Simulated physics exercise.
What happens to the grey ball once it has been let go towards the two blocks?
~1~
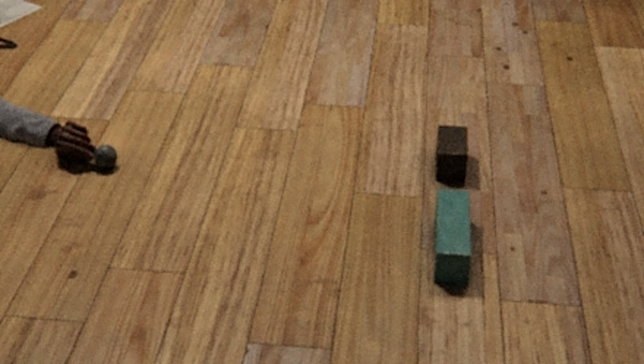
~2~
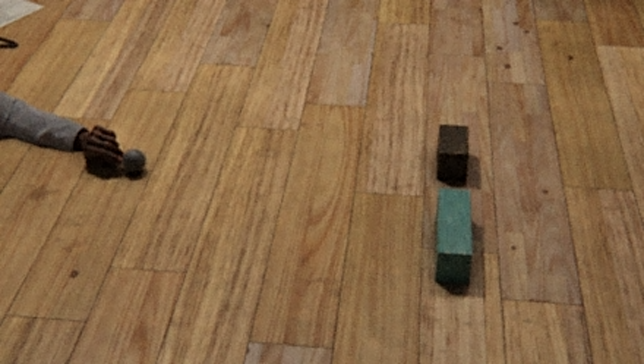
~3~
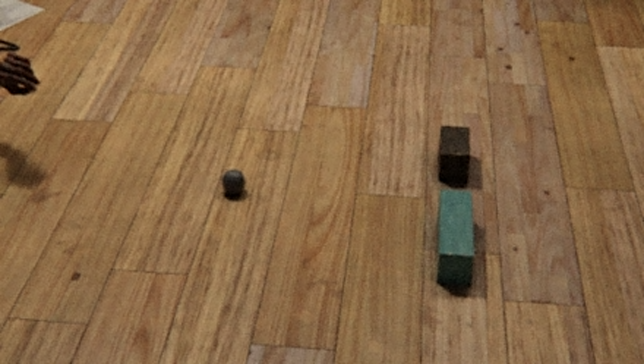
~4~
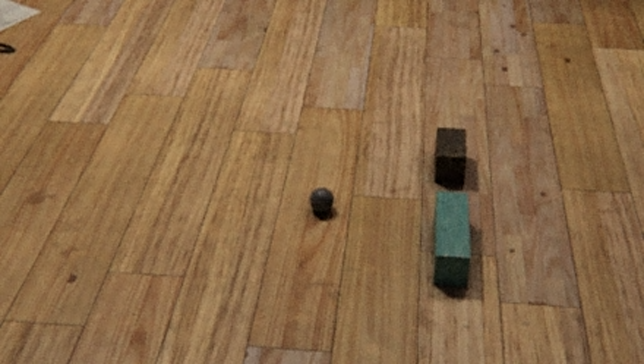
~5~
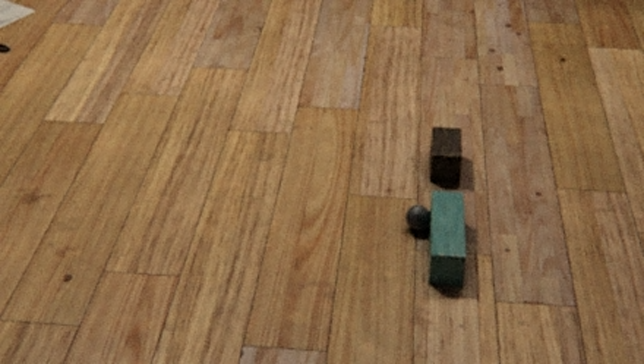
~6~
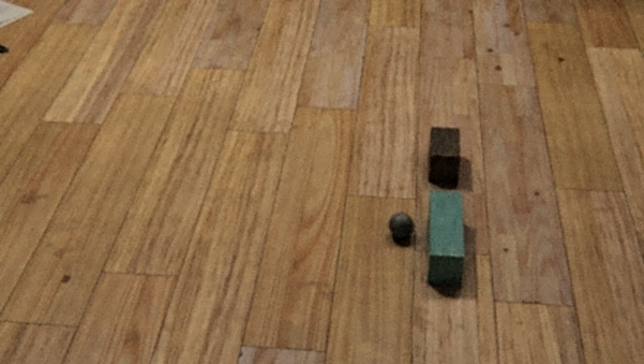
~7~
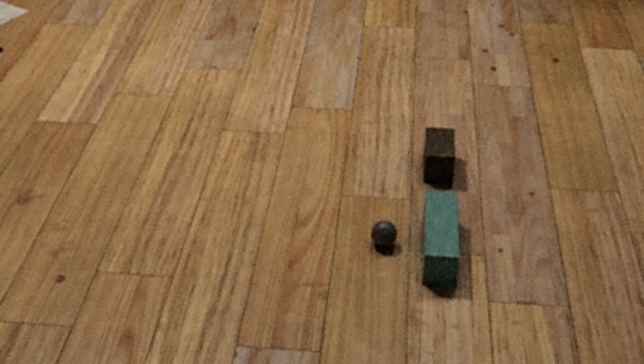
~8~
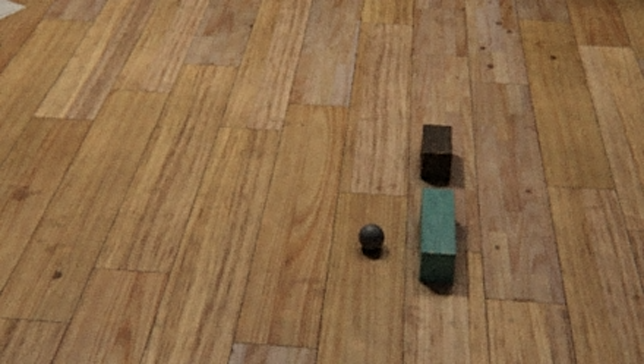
The grey ball does not get through the gap. It hits the turquoise block and bounces back to the left.
